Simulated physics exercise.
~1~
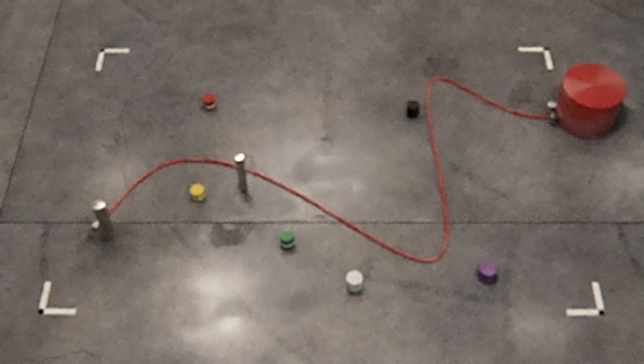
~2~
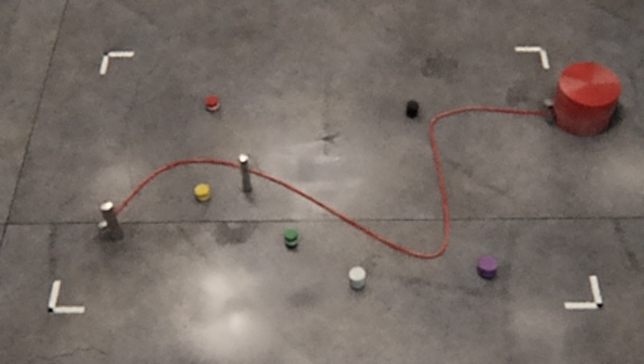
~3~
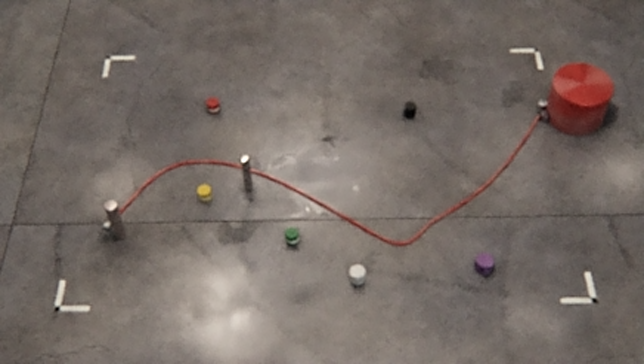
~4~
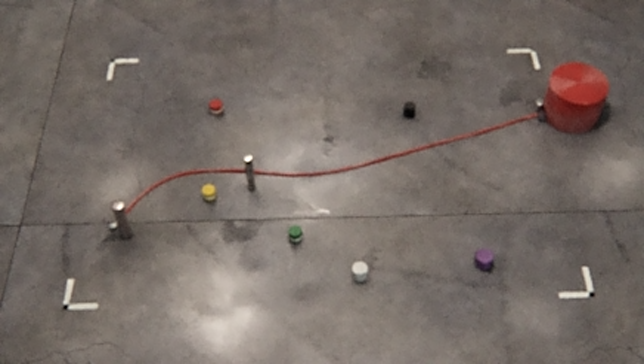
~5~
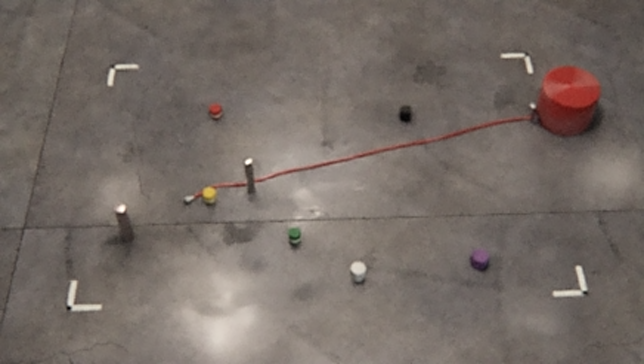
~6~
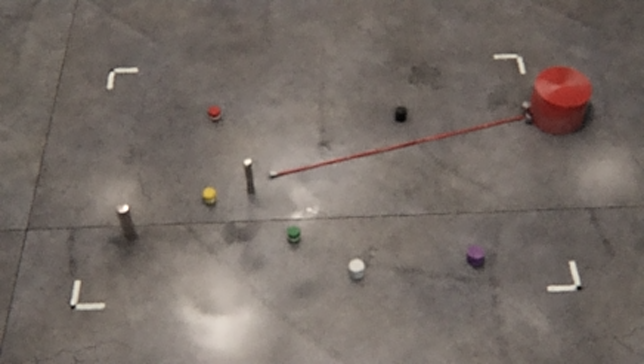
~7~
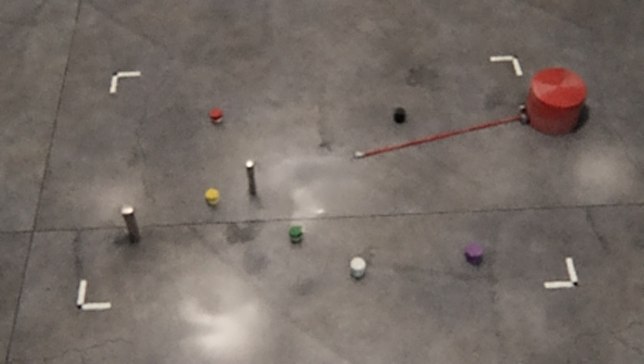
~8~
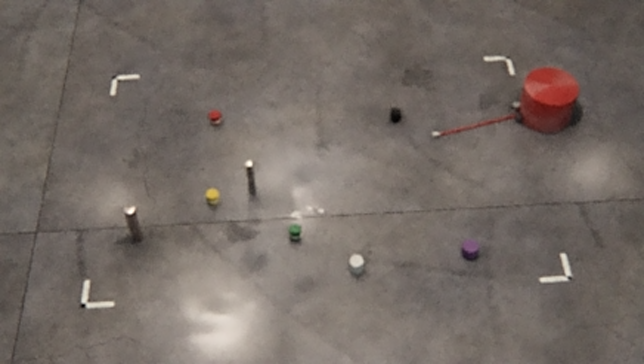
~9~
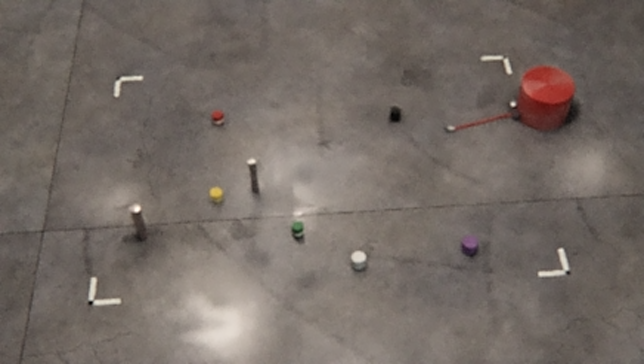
A thin red lead runs from a red drum at the upper right across a grey shop floor, seen from above at an angle, winding in loose curves to a metal post at the left. Six small containers stand around it, red, yellow, green, white, purple and black, with a second post near the yellow one. The lead's bends pull straight, then its end leaves the left post, slides past the yellow container and the second post, and travels right toward the drum. It finishes as a short length beside the drum, with the containers still standing in their places.
